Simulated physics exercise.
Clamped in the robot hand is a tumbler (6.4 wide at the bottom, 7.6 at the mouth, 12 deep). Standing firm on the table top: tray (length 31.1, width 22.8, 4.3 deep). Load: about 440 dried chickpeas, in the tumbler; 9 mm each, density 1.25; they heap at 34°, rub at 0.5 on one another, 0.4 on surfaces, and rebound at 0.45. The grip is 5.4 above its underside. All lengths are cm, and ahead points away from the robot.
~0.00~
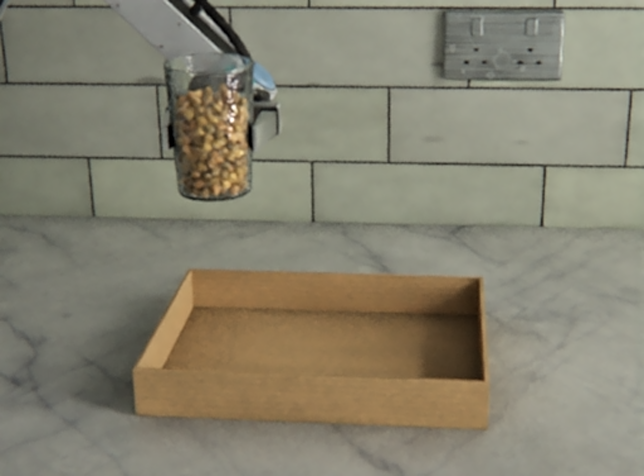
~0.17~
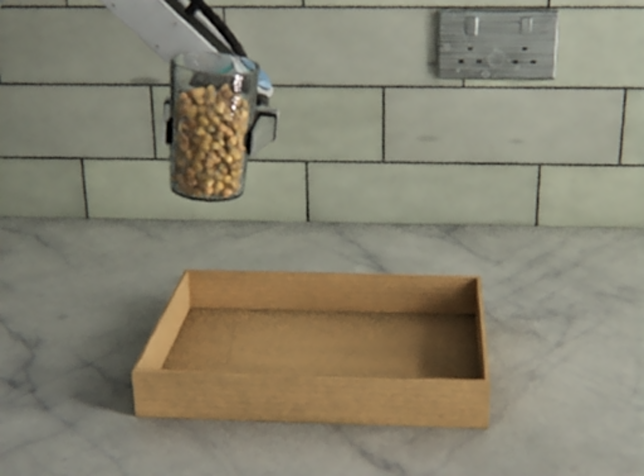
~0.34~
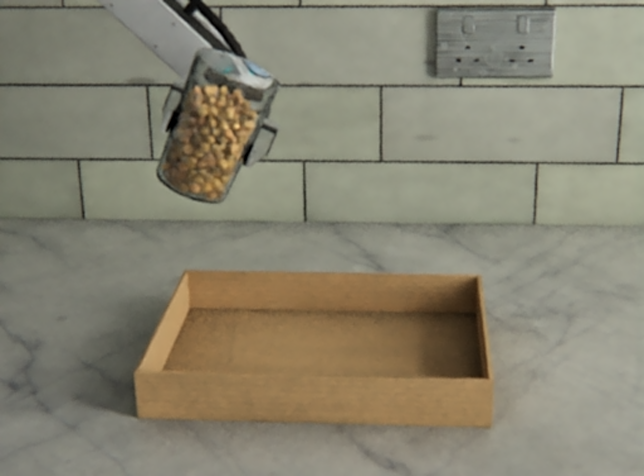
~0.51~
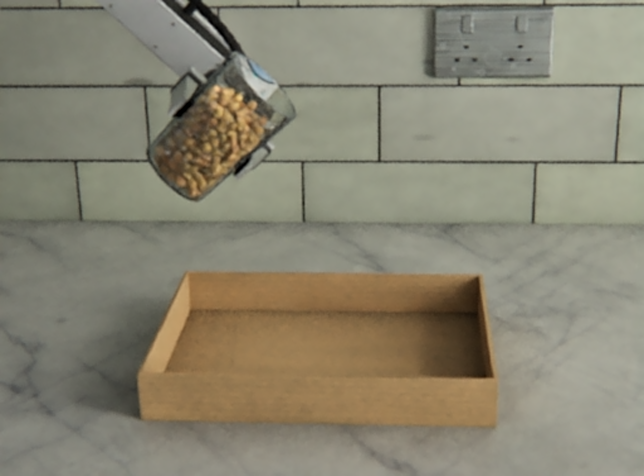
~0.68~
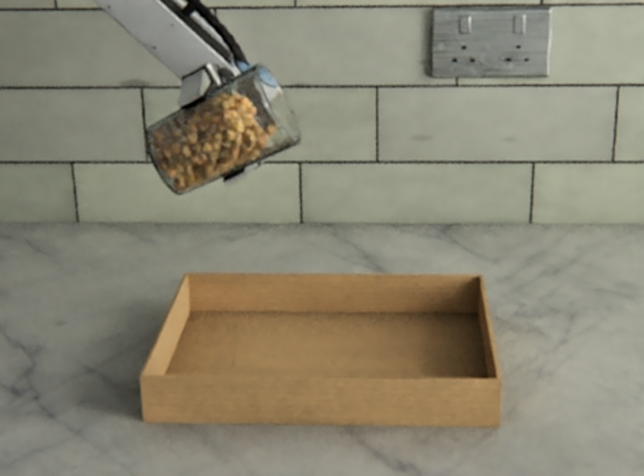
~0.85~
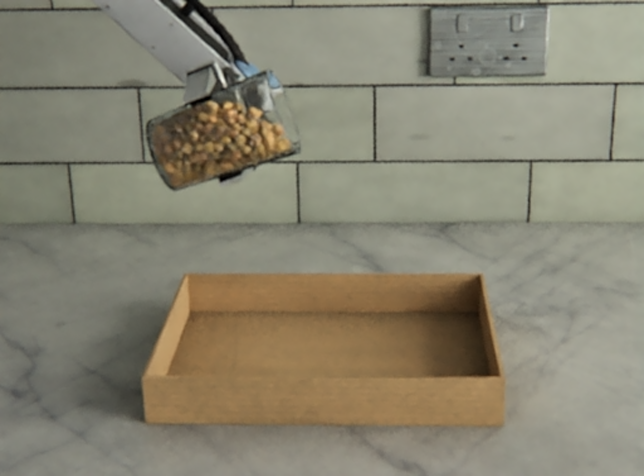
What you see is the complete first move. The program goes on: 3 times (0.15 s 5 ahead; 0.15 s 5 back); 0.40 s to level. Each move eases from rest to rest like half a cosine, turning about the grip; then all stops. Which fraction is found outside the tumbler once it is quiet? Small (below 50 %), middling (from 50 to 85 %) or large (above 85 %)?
Outside the tumbler the share is small, below 50 %.
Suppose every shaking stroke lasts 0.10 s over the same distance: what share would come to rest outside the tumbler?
It would be near 55 per cent.
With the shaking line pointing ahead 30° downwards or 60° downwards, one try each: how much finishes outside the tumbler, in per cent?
Some 10 and 0 per cent.
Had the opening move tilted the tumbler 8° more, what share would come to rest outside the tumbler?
In that case some 55 per cent.
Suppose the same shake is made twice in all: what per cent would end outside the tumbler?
In that case some 25 per cent.
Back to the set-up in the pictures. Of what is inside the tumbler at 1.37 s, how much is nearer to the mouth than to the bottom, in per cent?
About 55 per cent.
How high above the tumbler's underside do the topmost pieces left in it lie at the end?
Some 8.0 cm.
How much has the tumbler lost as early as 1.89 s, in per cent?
Near 35 per cent so far.
After 1.37 s, tilted 70° forward, highest piece 25 above the table; 371 in the tumbler, 47 in the tray, 18 in flight or on a rim.
After 1.89 s, tilted 51° forward, highest piece 25 above the table; 288 in the tumbler, 146 in the tray, 2 in flight or on a rim.
After 2.35 s, level, highest piece 26 above the table; 287 in the tumbler, 149 in the tray.
After 3.40 s, level, highest piece 26 above the table; 287 in the tumbler, 149 in the tray.
At rest, 287 in the tumbler, 149 in the tray. That is 34 % outside the tumbler.
